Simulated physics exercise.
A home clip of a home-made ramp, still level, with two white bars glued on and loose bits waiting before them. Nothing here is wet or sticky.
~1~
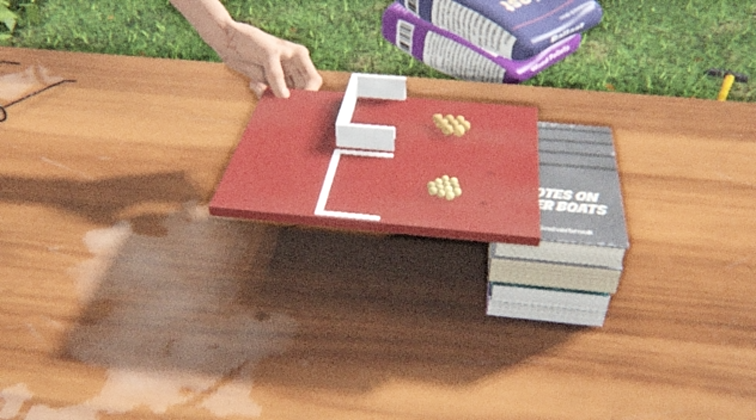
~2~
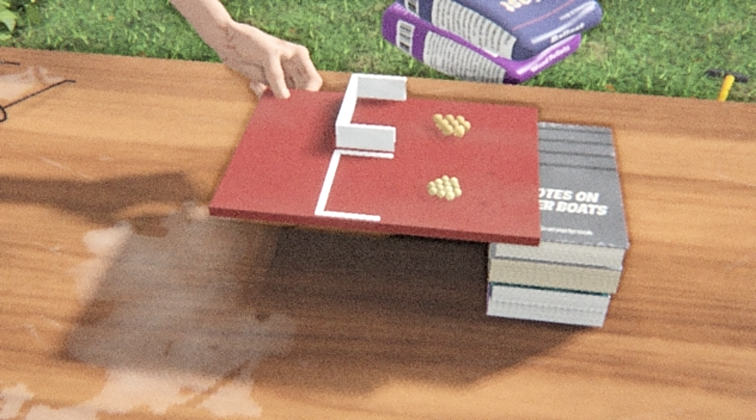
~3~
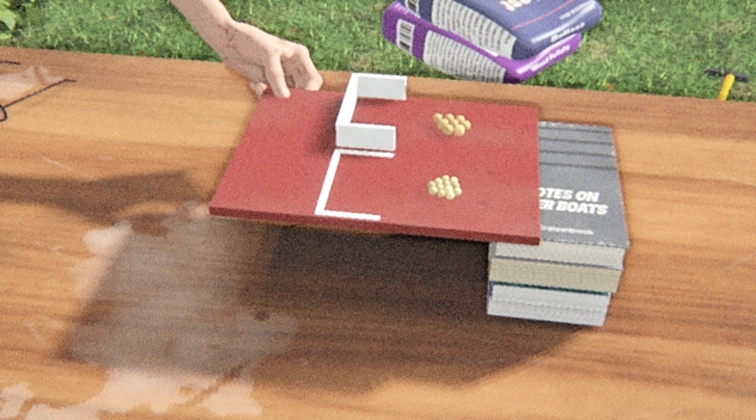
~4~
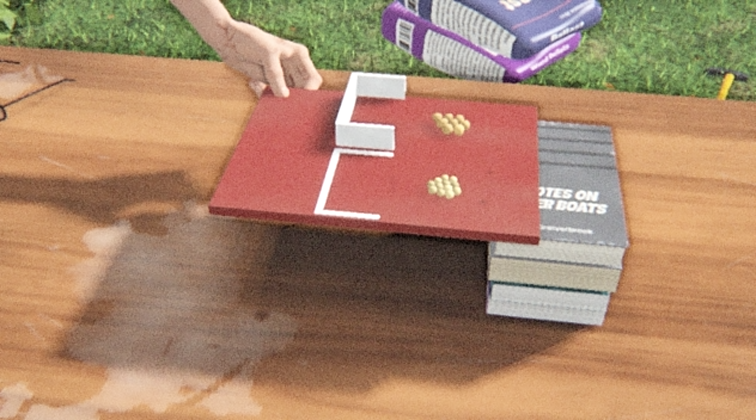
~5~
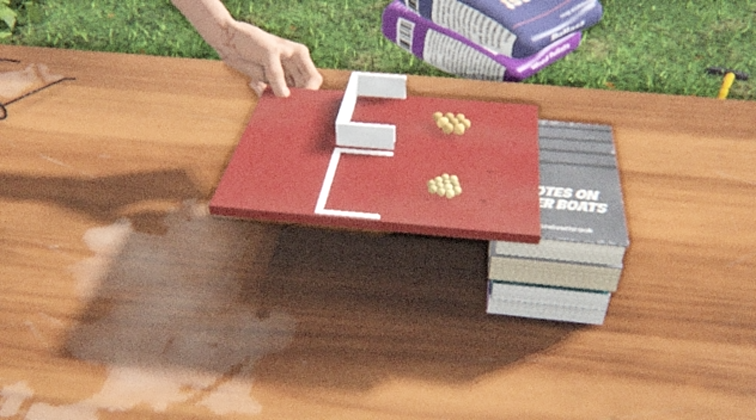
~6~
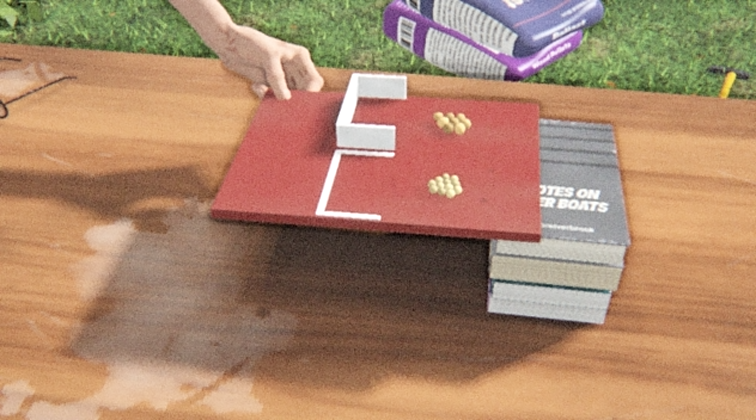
On an outdoor wooden table, a hand steadying a red board beside stacked books, two clusters of small beige balls staying still.
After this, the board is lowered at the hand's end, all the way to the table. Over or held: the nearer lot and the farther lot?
The nearer lot jumps the barrier; the farther lot piles up behind the barrier.
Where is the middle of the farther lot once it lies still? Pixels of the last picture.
Around (368, 165).
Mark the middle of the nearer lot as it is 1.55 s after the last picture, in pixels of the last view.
Around (44, 240).
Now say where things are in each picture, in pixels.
The first picture shows held end of the board near (221, 206), level; book pile near (555, 188), nearly half as high as the board is long; nearer lot near (448, 190), a few soya beans; farther lot near (454, 125), a few dried chickpeas; nearer bar near (329, 181), much lower than a piece; farther bar near (347, 109), taller than the pieces.
The second picture shows held end of the board near (221, 206), level; farther lot near (454, 126).
The third picture shows held end of the board near (221, 206), level; nearer lot near (448, 190).
The fourth picture shows held end of the board near (221, 205), level; farther lot near (453, 124).
The fifth picture shows held end of the board near (221, 205), level; nearer lot near (448, 188).
The sixth picture shows held end of the board near (223, 208), down by 1°; book pile near (556, 186); nearer lot near (449, 188), not moving; farther lot near (454, 123), not moving; nearer bar near (330, 181); farther bar near (348, 109).
Then, 0.59 s on from there, board sloping at 15°; nearer lot on its way down; farther lot where it was.
Then, 1.10 s on from there, board resting at 25°; nearer lot the whole lot past its bar; farther lot has reached its bar.
Then, 1.55 s on from there, board resting at 26°; nearer lot the whole lot past its bar; farther lot has reached its bar.
In the end, board resting at 26°; nearer lot the whole lot past its bar; farther lot gathered behind its bar.
